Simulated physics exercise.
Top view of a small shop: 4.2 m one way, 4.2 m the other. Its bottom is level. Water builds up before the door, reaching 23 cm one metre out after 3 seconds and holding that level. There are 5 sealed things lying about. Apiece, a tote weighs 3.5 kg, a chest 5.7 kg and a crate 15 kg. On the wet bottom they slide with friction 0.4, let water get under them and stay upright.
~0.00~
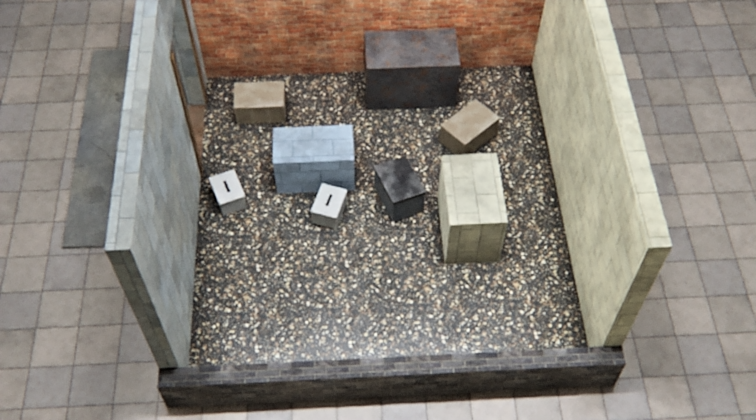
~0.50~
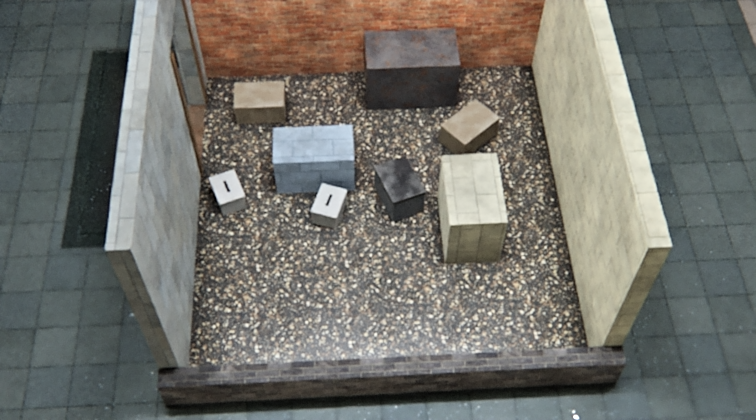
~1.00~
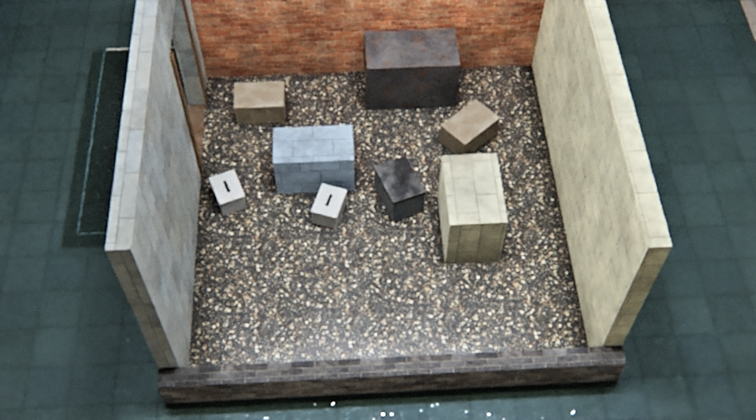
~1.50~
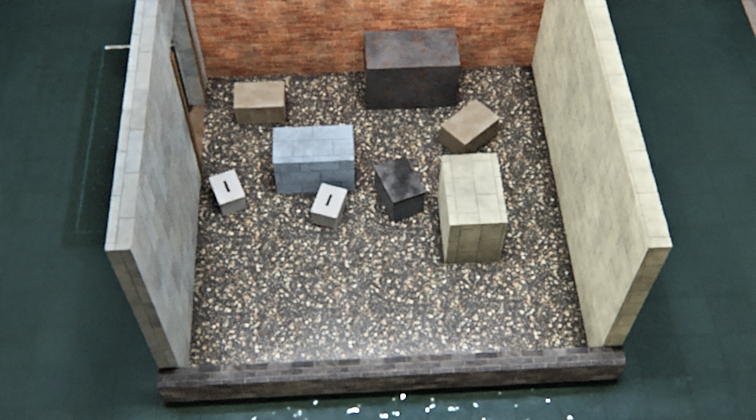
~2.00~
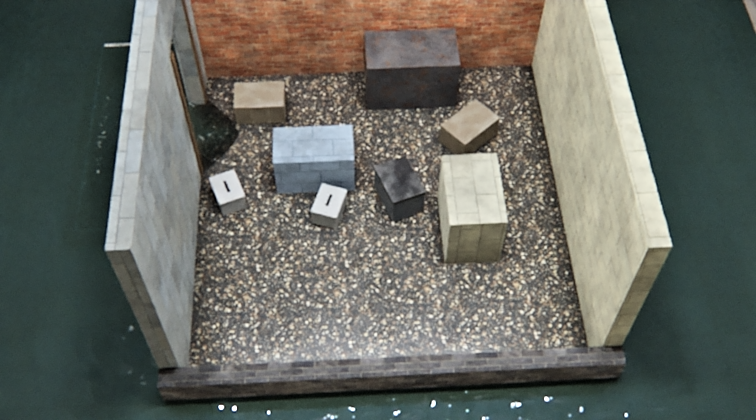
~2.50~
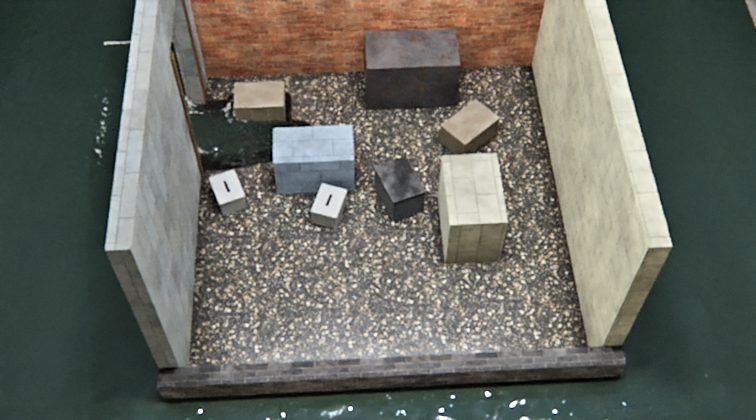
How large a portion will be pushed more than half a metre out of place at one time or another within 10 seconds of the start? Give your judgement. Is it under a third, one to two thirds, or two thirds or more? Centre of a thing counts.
The result will fall in the middle range, a third to two thirds.
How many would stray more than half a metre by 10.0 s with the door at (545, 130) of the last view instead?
Then it comes to 5 of them.
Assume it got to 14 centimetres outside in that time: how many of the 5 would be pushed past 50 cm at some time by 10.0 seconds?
With that change, 1 of them.
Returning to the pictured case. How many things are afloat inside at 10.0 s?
3 of them.
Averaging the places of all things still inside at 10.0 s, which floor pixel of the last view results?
It sits at about (387, 254).
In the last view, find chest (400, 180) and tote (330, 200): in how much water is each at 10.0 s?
First about 3 cm, second about 2 cm.
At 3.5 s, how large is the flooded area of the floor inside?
Some 3.5 m2.
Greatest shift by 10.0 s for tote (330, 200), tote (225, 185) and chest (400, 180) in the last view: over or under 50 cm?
In turn: Below the mark, below the mark, above the mark.
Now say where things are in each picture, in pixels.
The first picture shows a crate at (259, 94) rests on the ground; a tote at (227, 187), on the bottom; water covers 0.0 m2; 0 of 5 have shifted.
The second picture shows a crate at (259, 94) rests on the ground; a tote at (227, 187) rests on the ground; 0.0 m2 under water; 0 of 5 have shifted.
The third picture shows a crate at (259, 94) rests on the ground; a tote at (227, 187) rests on the ground; 0.0 m2 under water; 0 of 5 have shifted.
The fourth picture shows a crate at (259, 94) rests on the ground; a tote at (227, 187) rests on the ground; water covers 0.0 m2; 0 of 5 have shifted.
The fifth picture shows a crate at (259, 94) rests on the ground; a tote at (227, 187), on the bottom; 0.2 m2 under water; 0 of 5 have shifted.
The sixth picture shows a crate at (259, 94) rests on the ground; a tote at (227, 187), on the bottom; water covers 0.8 m2; 0 of 5 have shifted.
After 3.5 s 1 of 5 are over 50 cm from their spots; 0 afloat.
After 4.5 s 1 of 5 are over 50 cm from their spots; 1 afloat.
After 7.0 s 2 of 5 are over 50 cm from their spots; 0 afloat.
After 10.0 s 3 of 5 are over 50 cm from their spots, and 3 have been at some point; 3 afloat.
